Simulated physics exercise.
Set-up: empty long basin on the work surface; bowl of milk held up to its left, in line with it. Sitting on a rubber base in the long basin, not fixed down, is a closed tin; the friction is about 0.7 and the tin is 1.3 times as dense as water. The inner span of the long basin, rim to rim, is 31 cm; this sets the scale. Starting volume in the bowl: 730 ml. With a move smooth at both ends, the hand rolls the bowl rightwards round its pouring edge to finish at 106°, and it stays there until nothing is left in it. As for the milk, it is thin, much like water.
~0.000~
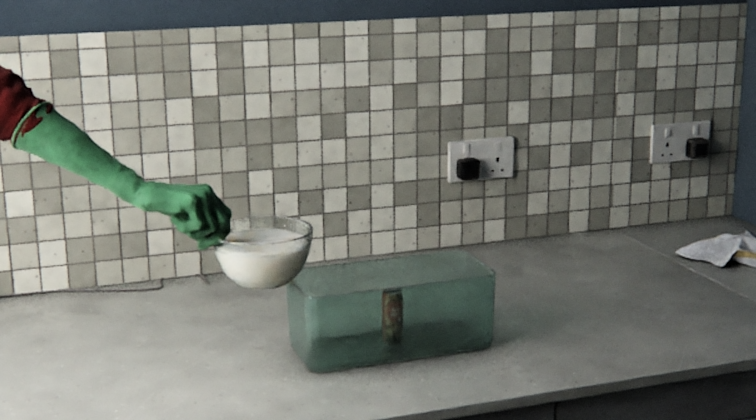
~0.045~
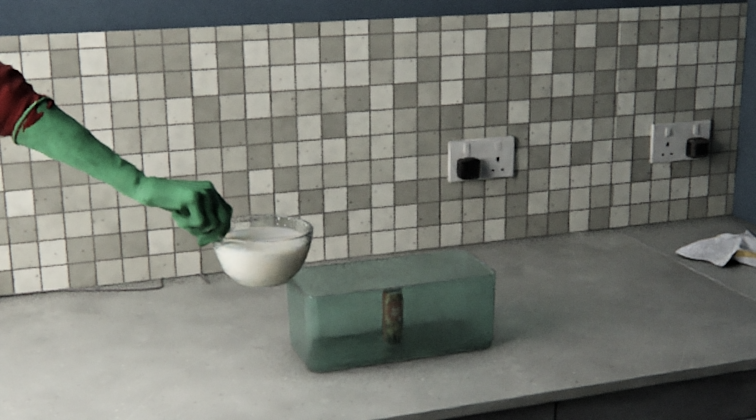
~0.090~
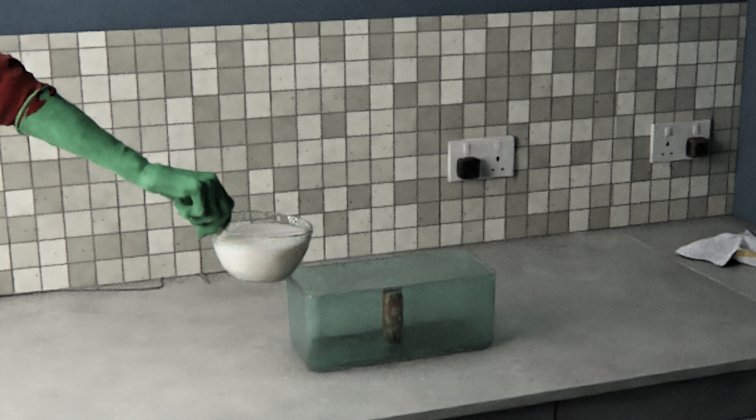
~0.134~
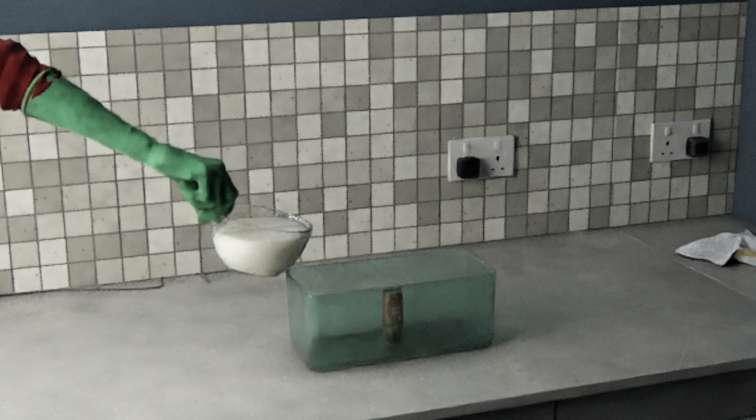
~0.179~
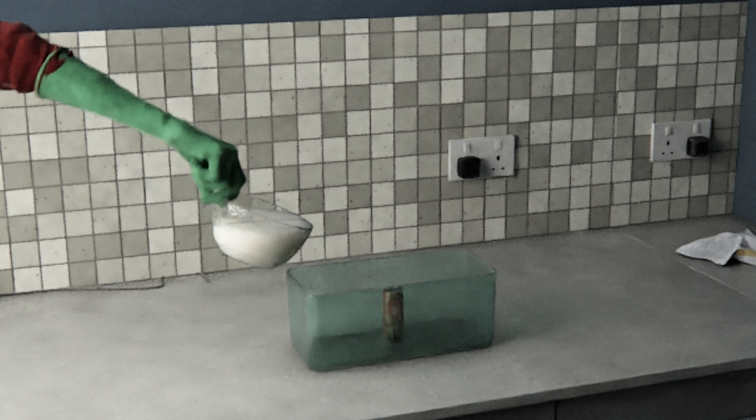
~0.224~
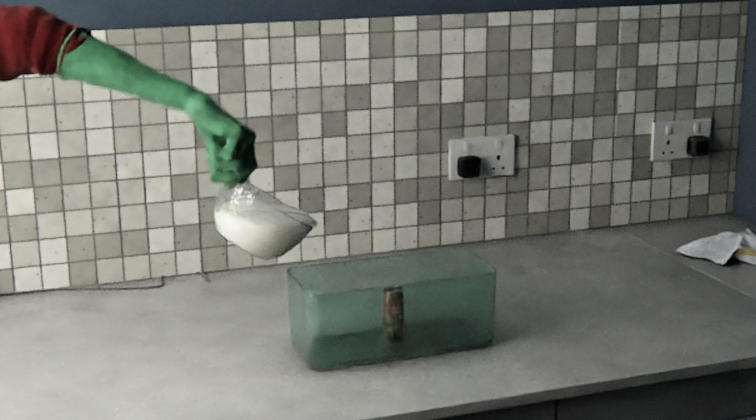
A green-gloved hand tilts a glass bowl of milk rightwards beside a long basin.
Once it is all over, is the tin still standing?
No.
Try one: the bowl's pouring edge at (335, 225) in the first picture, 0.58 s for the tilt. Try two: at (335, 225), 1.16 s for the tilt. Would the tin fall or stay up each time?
Trial 1 - tin stays standing; trial 2 - tin stays standing.
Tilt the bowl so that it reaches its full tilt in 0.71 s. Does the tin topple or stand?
Tips over.
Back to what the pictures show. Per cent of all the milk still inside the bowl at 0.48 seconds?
Roughly 32 %.
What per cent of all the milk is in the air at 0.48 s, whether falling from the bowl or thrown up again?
Near 54 per cent at that time.
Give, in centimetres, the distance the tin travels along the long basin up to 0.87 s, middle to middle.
I'd put it at around 9 centimetres.
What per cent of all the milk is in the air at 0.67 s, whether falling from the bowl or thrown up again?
Airborne fraction: Approx. 6 %.
Then, 0.48 s in, the tilt is 99° and 32 per cent is still to pour; the tin stands where it began.
Then, 0.67 s in, the tilt is 106° and 0 per cent is still to pour; the tin leans 27°.
Then, 0.87 s in, the tilt is 106° and 0 per cent is still to pour; the tin lies on its side.
Then, 1.08 s in, the tilt is 106° and 0 per cent is still to pour; the tin lies on its side.
Finally, the tin lies on its side.
